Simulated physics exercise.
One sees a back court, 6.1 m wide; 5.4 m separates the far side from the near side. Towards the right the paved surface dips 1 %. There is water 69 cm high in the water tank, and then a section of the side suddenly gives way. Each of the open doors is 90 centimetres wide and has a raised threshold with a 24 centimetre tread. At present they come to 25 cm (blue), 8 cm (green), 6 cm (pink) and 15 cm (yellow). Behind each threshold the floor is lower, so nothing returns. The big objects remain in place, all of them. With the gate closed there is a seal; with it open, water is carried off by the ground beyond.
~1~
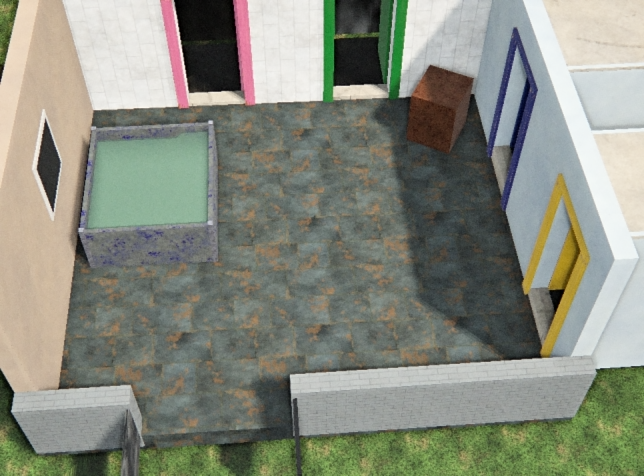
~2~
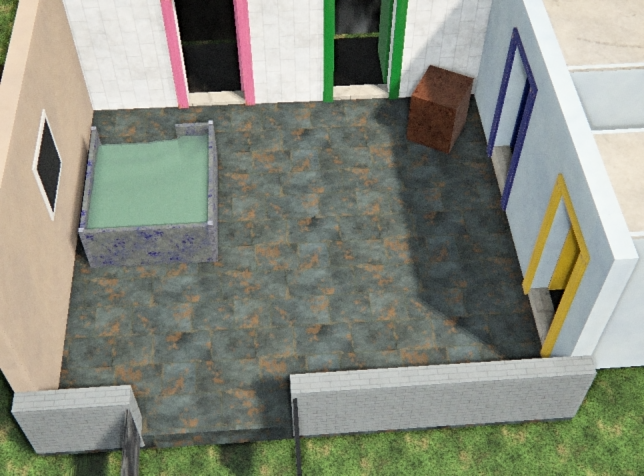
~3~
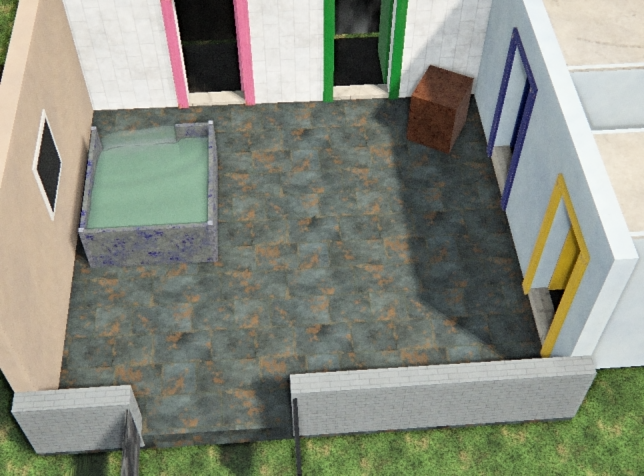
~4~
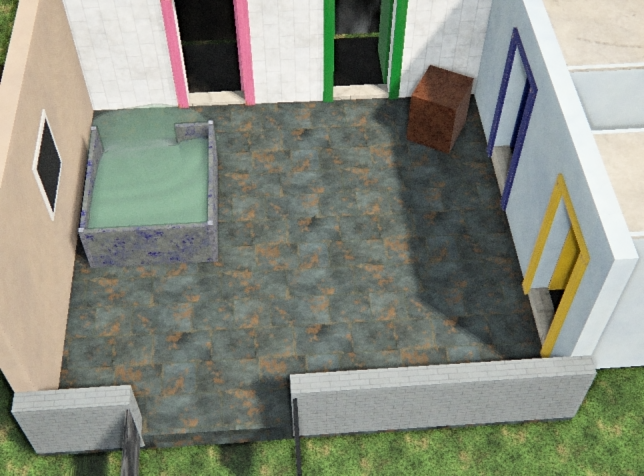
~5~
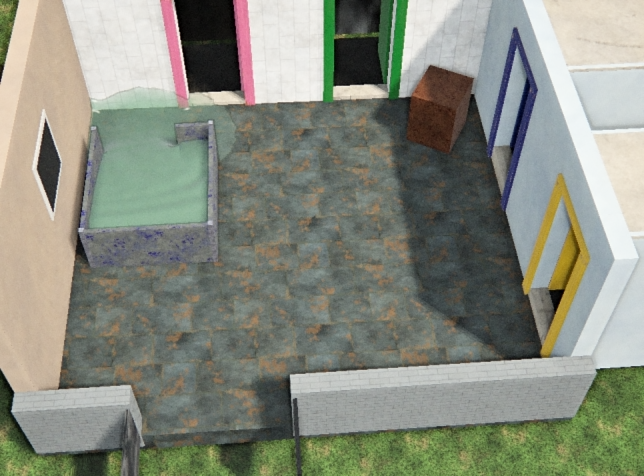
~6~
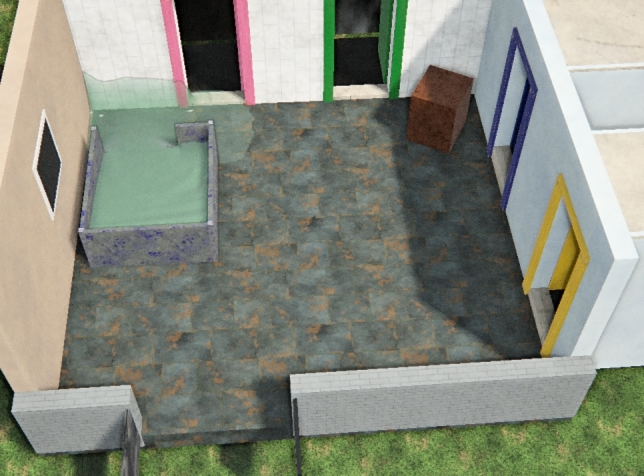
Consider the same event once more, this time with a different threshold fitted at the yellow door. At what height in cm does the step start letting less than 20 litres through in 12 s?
At about 8.5 cm.
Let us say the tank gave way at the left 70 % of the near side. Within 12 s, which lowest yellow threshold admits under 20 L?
That way, roughly 11.5 cm.
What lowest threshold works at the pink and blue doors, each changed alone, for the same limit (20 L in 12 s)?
About 21 cm at pink and 11.5 cm at blue.
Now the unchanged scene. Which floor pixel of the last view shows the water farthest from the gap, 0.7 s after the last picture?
At about (322, 108).
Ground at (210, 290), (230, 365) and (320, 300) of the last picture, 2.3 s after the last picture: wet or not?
So the three spots come out spared, spared, spared, in that order.
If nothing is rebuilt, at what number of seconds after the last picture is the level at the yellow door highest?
I'd say near 8.5 seconds.
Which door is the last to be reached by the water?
I'd say the yellow one.
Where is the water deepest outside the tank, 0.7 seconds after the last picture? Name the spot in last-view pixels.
(128, 116).
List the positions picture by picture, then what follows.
The water tank at (150, 179) is whole and still, 69 cm deep; the yellow door at (552, 279) is dry, in the first picture.
The front is at a hidden place, 0.2 m from the gap on the far side; 0.2 m2 of floor is wet, 69 cm left at the back, in the second picture.
The front is at a hidden place, 0.7 m from the gap on the far side; 0.9 m2 of floor is wet, 69 cm left at the back, in the third picture.
The front is at (121, 111), 1.2 m from the gap on the far side; 1.9 m2 of floor is wet, 67 cm left at the back, in the fourth picture.
The gap is on the far side, the front 1.4 m out at (197, 97); the back of the water tank holds 60 cm, in the fifth picture.
The front is at (224, 93), 1.6 m from the gap on the far side; 2.7 m2 of floor is wet, 58 cm left at the back; the yellow door at (552, 279), 6.1 m from the gap, is still 5.2 m from the nearest water, in the sixth picture.
Then, 0.7 s after the last picture water covers 10 % of the floor, deepest (55 cm) near (128, 116); it has not reached the yellow door.
Then, 2.3 s after the last picture water covers 45 % of the floor, deepest (26 cm) near (112, 158); it has not reached the yellow door.
Then, 11.3 s after the last picture water covers 95 % of the floor, deepest (10 cm) near (499, 223); 10 cm at the yellow door, 0 litres in over its 15 cm threshold.
At the yellow door as built, the water peaked near 13 cm, 8.5 s after the last picture.
Run again over the same 12 s with other heights there, 30 litres in over 7.5 cm, 8 litres over 10 cm. The limit of 20 litres is kept from about 8.5 cm up.
